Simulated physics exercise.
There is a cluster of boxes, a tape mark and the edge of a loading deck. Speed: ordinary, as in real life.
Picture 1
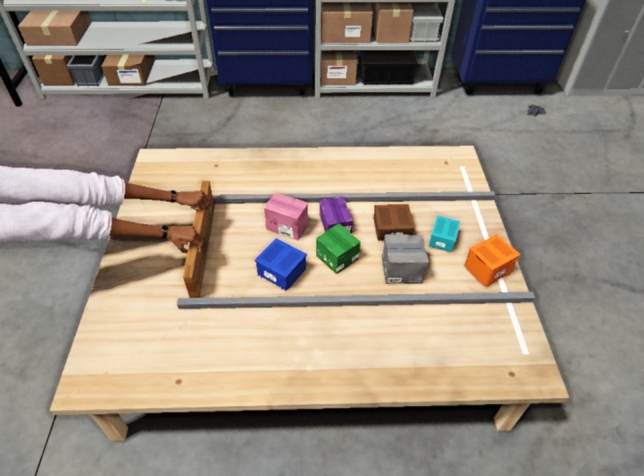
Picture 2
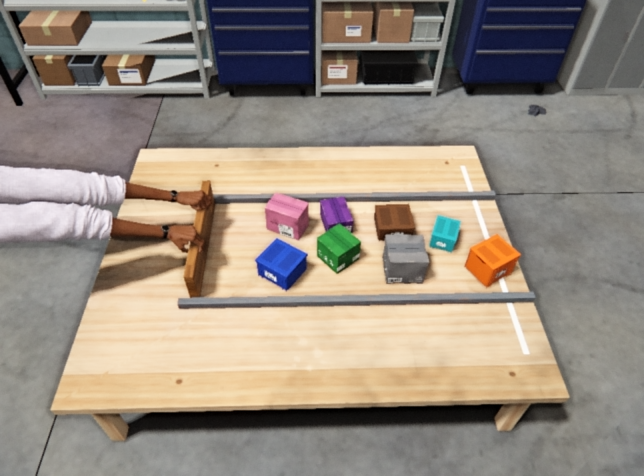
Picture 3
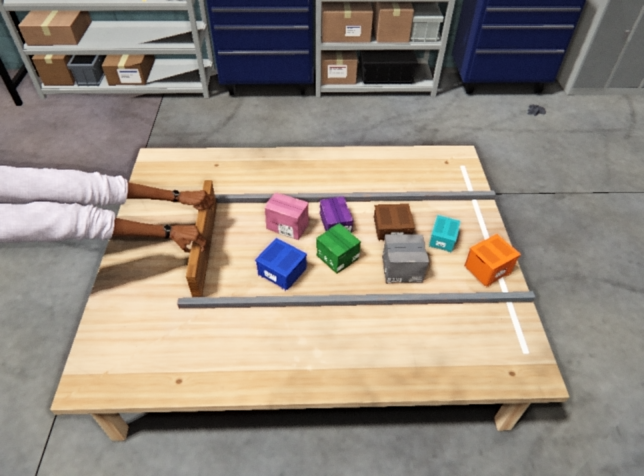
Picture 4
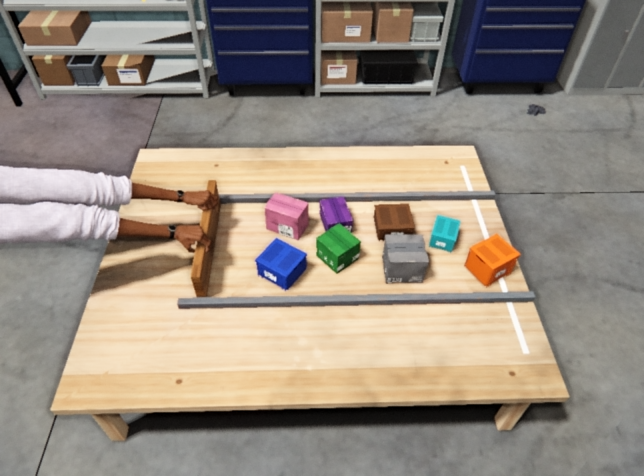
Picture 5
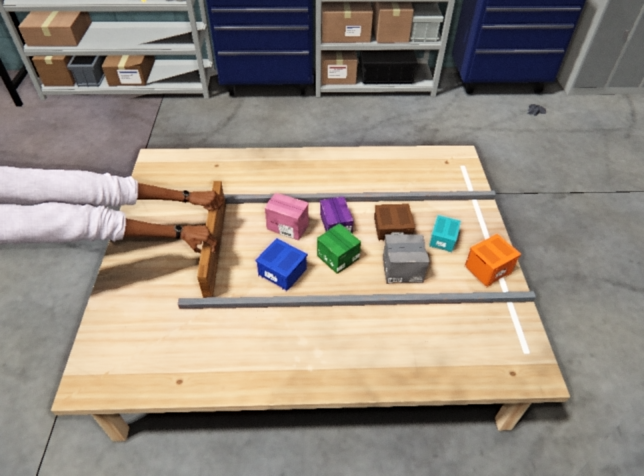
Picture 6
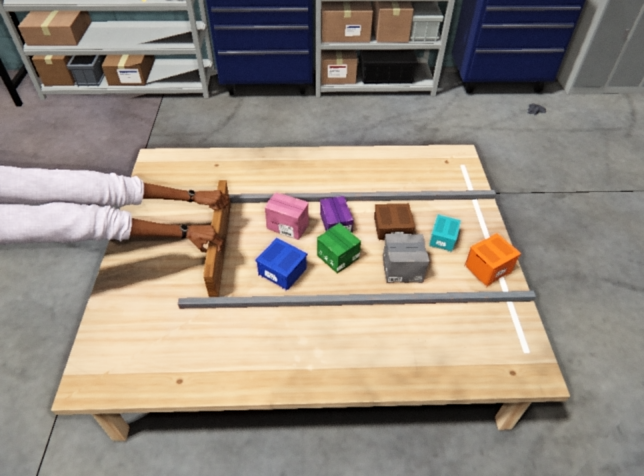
Two hands slowly sliding a wooden plank rightward between rails on a low table, while the colourful boxes ahead stay still.
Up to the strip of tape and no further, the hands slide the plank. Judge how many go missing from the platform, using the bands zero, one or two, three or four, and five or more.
Fallen: Five or more.
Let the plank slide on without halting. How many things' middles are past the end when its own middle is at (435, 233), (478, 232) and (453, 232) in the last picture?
Past the end: 3, 5 and 3.
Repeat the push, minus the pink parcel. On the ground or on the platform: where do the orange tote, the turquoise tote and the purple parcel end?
Here's how it goes: The orange tote is gone, the turquoise tote is gone, and the purple parcel hangs on.
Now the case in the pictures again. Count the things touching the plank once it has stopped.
3.
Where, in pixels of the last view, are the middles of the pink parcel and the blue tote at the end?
The pink parcel stops around (501, 206); the blue tote around (518, 257).
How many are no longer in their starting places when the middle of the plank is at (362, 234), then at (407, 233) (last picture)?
Counts: 7 / 8.
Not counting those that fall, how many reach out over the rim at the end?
I'd say 3 of them.
Early on, none off yet; orange tote at rest near (491, 260); turquoise tote at rest near (445, 233); grey box at rest near (405, 259).
A while later, none off yet; orange tote moving near (494, 261); turquoise tote travelled about its own width near (484, 236); grey box travelled about its own width near (434, 254).
Further along, none off yet; orange tote leaning well over near (546, 277); turquoise tote leaning well over near (529, 249); grey box travelled well along near (503, 253).
Finally, the number that fall off is five or more; lost, purple parcel, brown tote, grey box, turquoise tote and orange tote.
